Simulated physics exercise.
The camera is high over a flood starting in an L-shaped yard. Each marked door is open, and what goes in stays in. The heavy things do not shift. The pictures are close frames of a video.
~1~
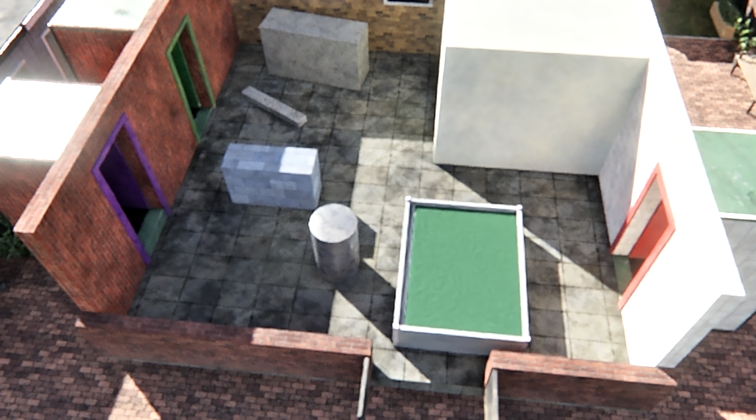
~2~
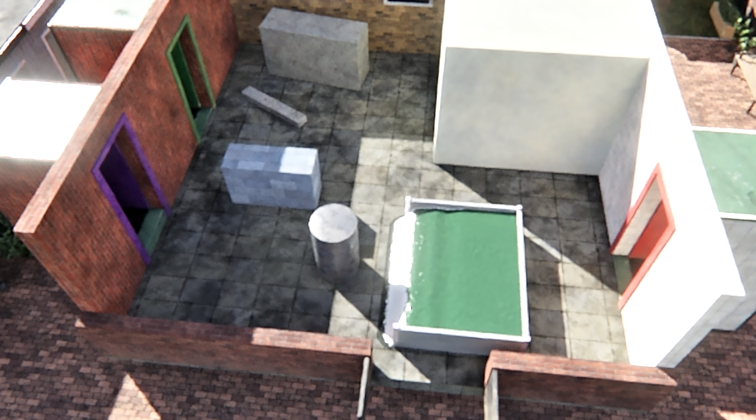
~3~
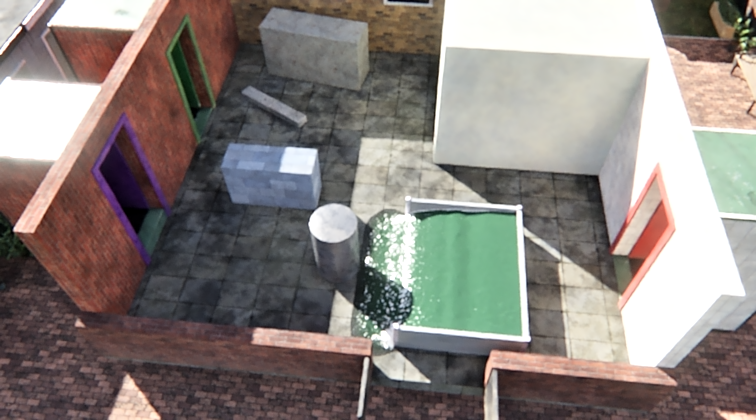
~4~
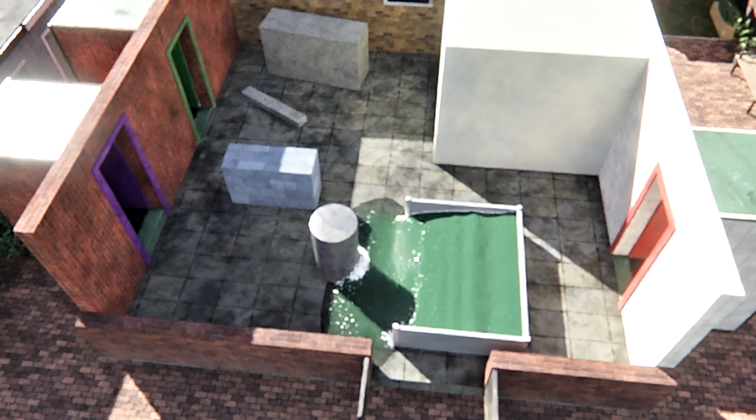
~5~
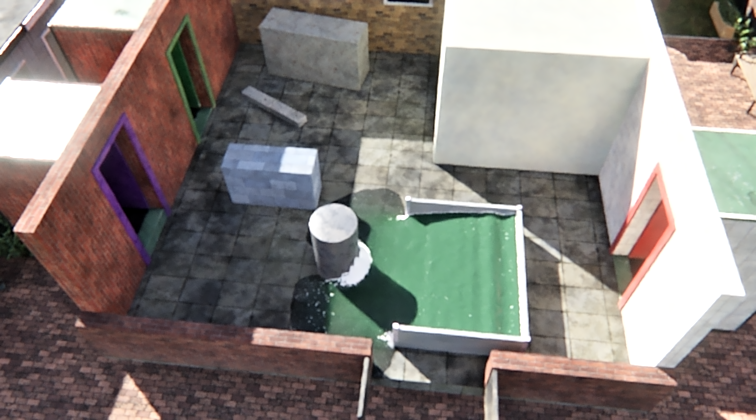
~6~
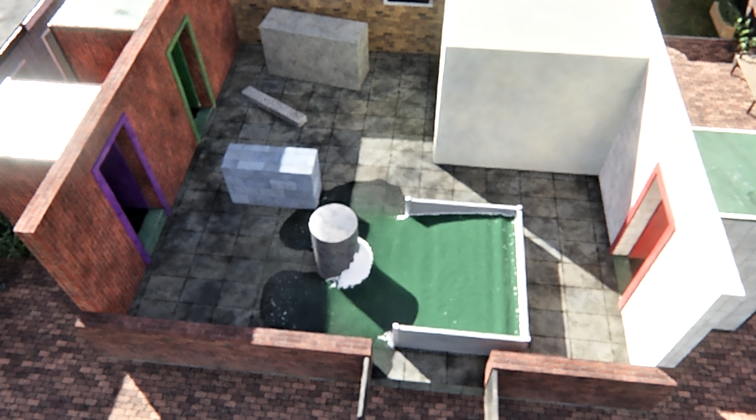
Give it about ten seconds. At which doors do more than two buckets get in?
The purple door admits no more than that; the green door lets in a lot; the red door admits no more than that.
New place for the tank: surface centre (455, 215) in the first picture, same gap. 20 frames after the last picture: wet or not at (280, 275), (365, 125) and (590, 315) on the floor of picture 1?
As listed: Flooded, flooded, dry.
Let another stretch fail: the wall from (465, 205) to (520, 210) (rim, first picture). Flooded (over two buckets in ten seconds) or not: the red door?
Then: The red door takes more.
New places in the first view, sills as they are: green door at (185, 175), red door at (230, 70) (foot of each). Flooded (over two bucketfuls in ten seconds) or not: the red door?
In short: Red floods.
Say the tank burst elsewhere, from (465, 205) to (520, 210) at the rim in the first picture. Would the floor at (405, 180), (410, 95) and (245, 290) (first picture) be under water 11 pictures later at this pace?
As listed: Covered, free of water, no water.
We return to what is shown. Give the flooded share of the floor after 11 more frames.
Some 40 per cent.
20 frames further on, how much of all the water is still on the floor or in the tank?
Near 100 in a hundred.
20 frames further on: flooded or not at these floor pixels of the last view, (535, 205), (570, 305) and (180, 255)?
As listed: Dry, free of water, flooded.
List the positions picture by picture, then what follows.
The first frame shows the tank at (462, 266) is whole and still.
In the second frame, the front is at (401, 220), out from the gap at (404, 273).
In the third frame, the front is at (388, 214), out from the gap at (404, 274).
In the fourth frame, water pours out at (404, 274) and has run to a hidden place.
In the fifth frame, water pours out at (404, 274) and has run to (356, 198).
In the sixth frame, water pours out at (404, 274) and has run to (287, 228).
A moment on, water covers 25 % of the floor; the purple door not reached, the green door not reached, the red door not reached.
Next, water covers 40 % of the floor; the purple door wet at the sill, nothing in, the green door not reached, the red door not reached.
Then, water covers 55 % of the floor; the purple door under two buckets in, the green door wet at the sill, nothing in, the red door not reached.
Later, water covers 70 % of the floor; the purple door under two buckets in, the green door under two buckets in, the red door not reached.
In the end, water covers 75 % of the floor; the purple door under two buckets in, the green door over two buckets in, the red door not reached.
